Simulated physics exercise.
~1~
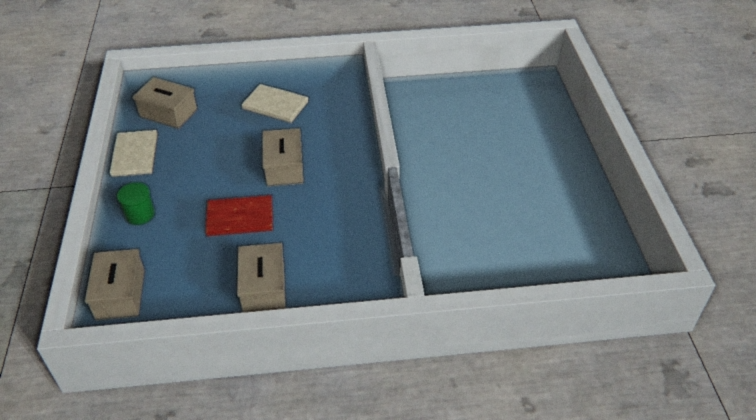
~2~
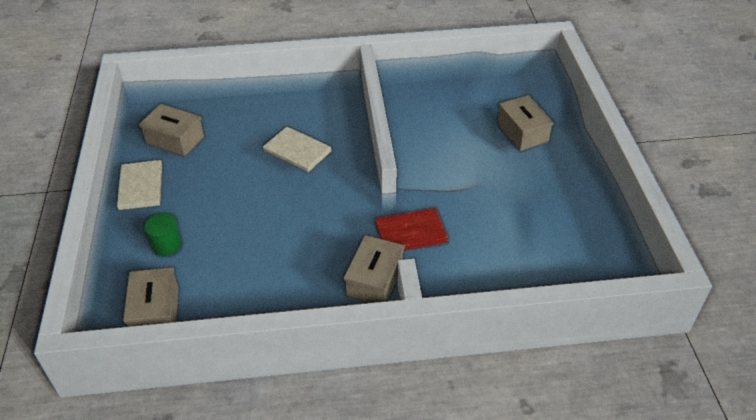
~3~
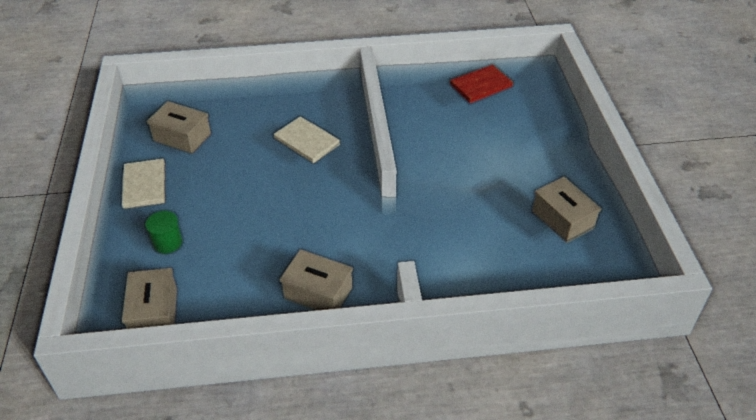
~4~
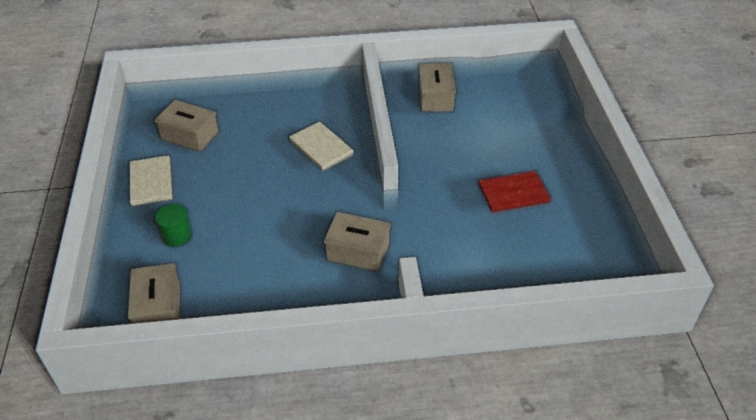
A white-walled tank split by a dividing wall sits on a level grey tiled floor, seen from above at an angle. In the left part, four tan boxes with dark slots, two cream slabs, a red slab and a green cylinder float in blue water, while the right part holds water alone. The barrier in the gap is gone, and the red slab and one box drift through to the right. The slab moves up, then back down, as the box circles the other way. At the end both float on the right, while the green cylinder remains at left.
